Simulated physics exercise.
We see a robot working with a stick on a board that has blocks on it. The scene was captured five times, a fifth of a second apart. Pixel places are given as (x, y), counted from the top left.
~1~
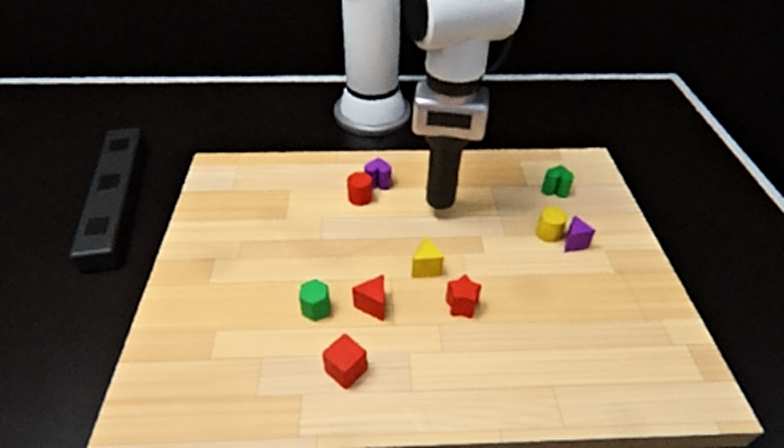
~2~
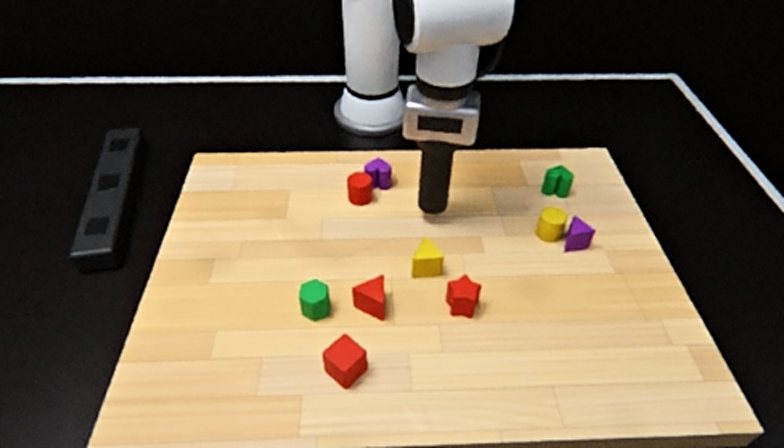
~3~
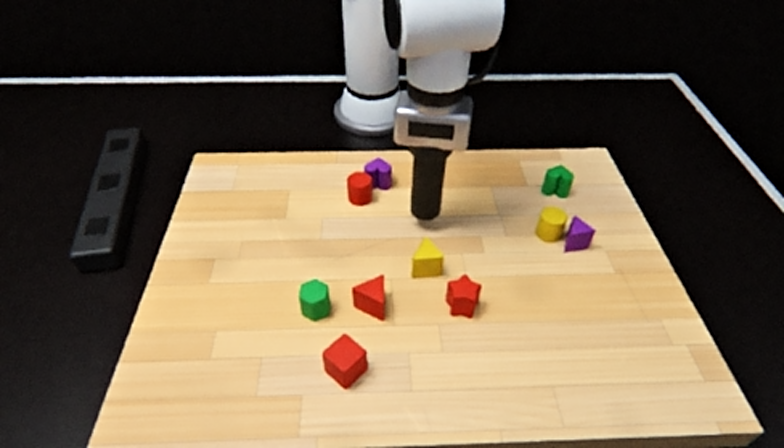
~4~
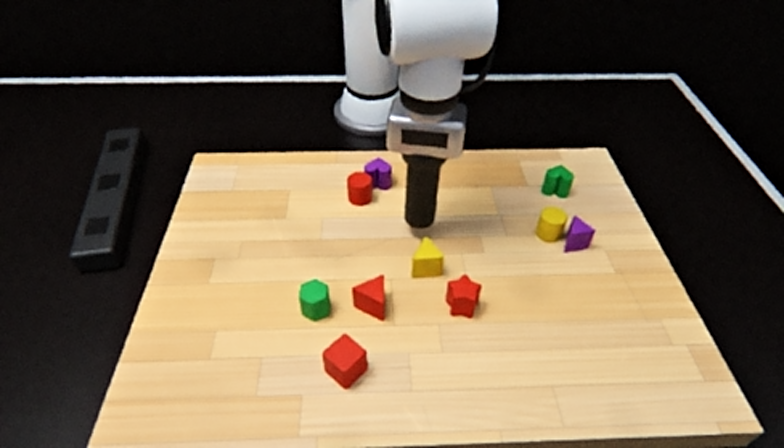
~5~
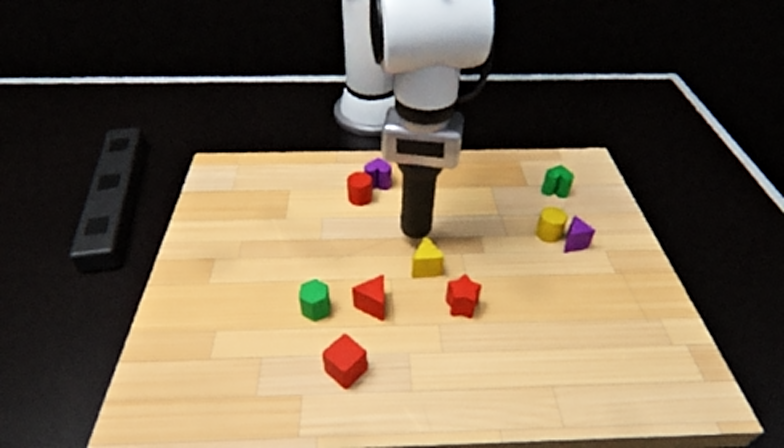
A white robot arm holding a dark stick reaches over a light wooden board on a black surface, seen from above at the front by a still camera. Red, yellow, green and purple blocks are scattered across the board, with a red cube nearest and a dark bar lying at left. The stick drifts slightly left and forward toward the viewer, nearing the yellow triangular block, while every block stays still.
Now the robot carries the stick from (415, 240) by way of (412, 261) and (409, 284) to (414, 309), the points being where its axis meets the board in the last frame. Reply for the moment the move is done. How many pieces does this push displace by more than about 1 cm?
Put simply, one block is moved more than 1 cm.
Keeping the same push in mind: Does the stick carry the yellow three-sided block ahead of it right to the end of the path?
No, that is not how it ends up.
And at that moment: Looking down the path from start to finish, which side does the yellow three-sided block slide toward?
Sideways, to the left.
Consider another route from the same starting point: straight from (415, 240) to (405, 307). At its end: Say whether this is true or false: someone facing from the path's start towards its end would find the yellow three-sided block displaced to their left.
This is true.
On the path given first. One third of the way, stick at (412, 250); yellow three-sided block at (433, 257), turned 15° clockwise.
Two thirds of the way, stick at (410, 273); yellow three-sided block at (438, 270), turned 20° anticlockwise.
At the end, stick at (415, 297); red three-sided block unmoved; yellow three-sided block at (439, 272), turned 35° anticlockwise.
